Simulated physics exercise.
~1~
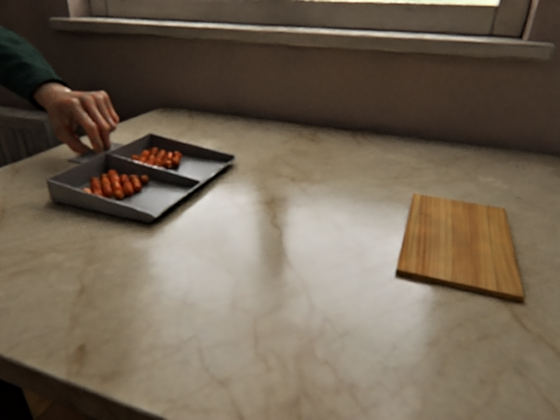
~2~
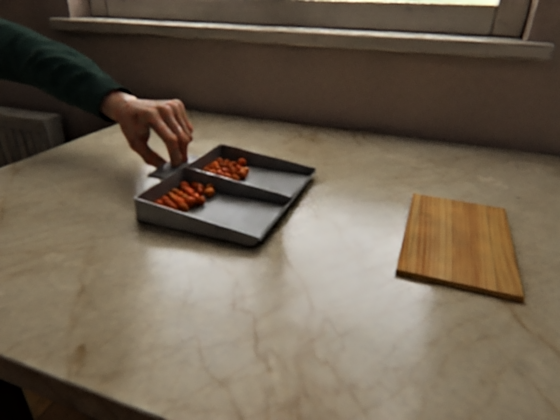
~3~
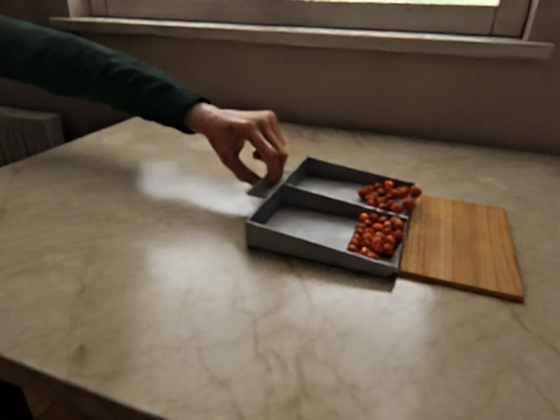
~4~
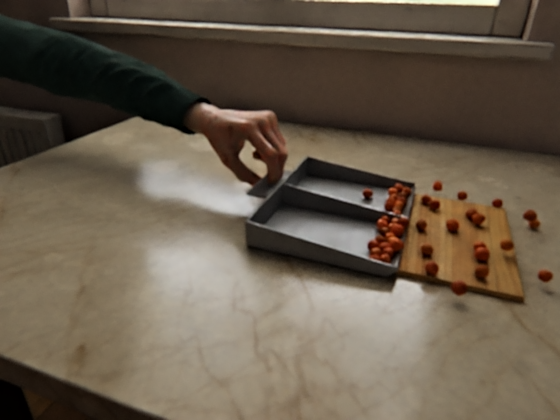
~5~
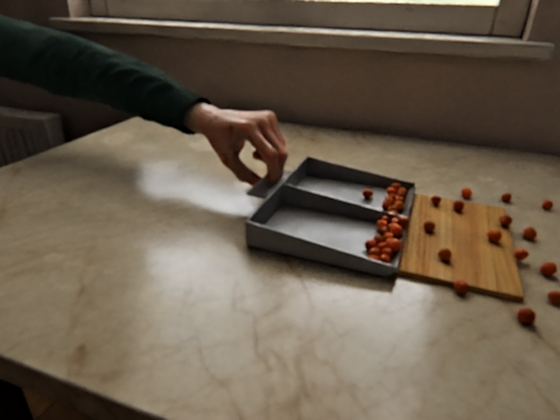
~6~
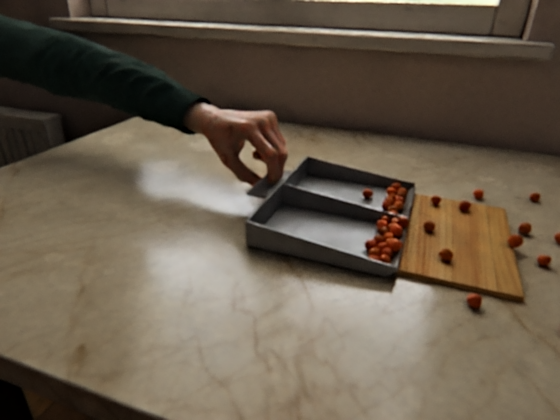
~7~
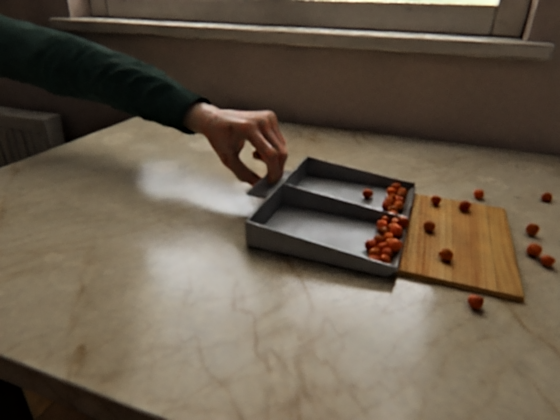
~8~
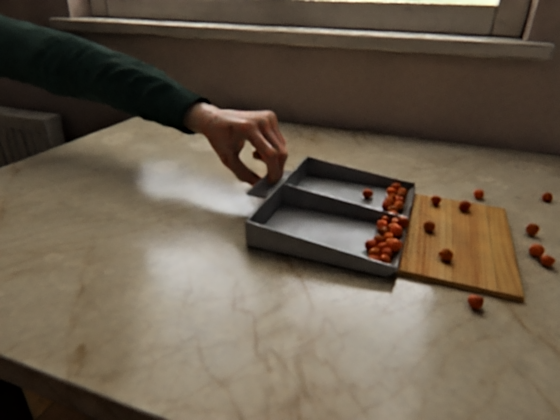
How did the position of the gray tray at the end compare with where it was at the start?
The tray began on the left side of the table and ended farther right and slightly nearer the viewer, up against the wooden board.
